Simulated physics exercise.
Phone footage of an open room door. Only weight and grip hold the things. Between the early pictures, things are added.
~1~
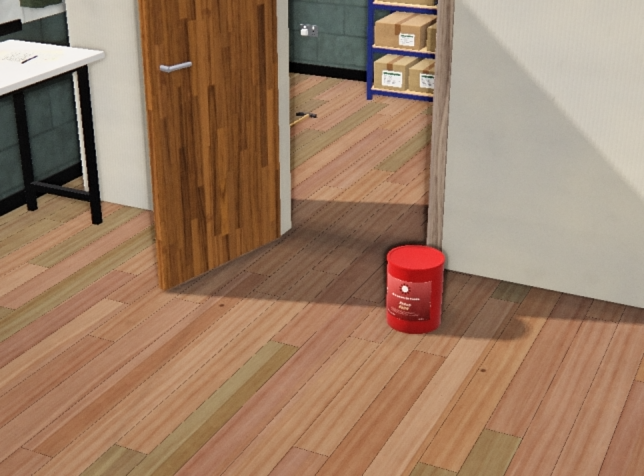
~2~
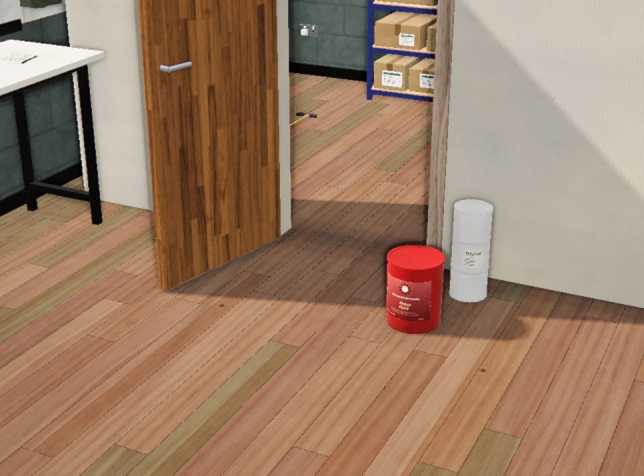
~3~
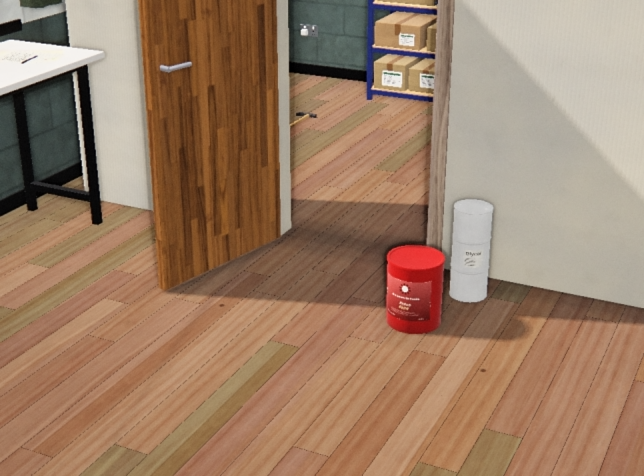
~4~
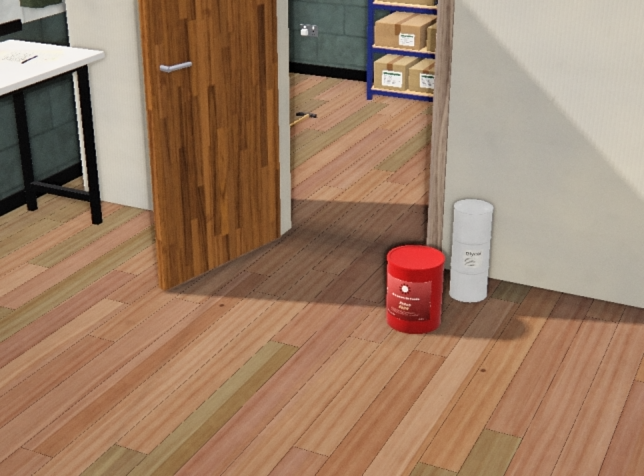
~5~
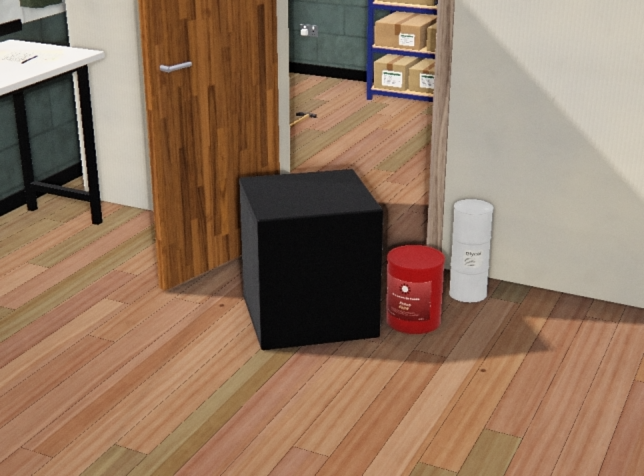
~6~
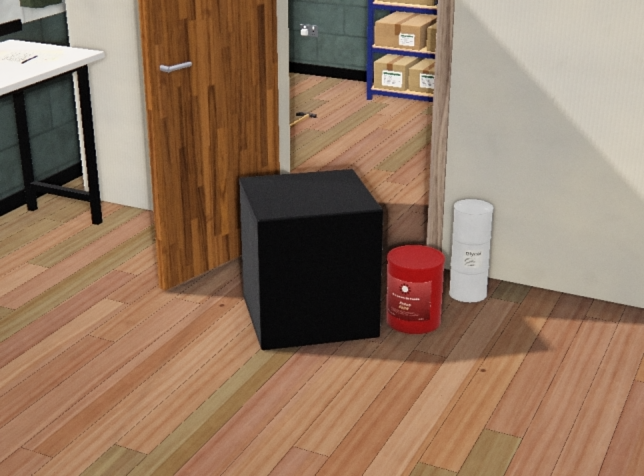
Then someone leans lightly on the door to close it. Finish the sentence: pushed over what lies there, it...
It halts partway.
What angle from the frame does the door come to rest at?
Around 75 degrees.
Then, 0.40 s past the last view, door 98° open.
Then, 0.60 s past the last view, door 88° open.
Then, 0.70 s past the last view, door 83° open.
Then, 0.80 s past the last view, door 77° open.
Finally, door 77° open; all 3 still in place. Final places as the last picture's camera would see them, black appliance near (311, 257).
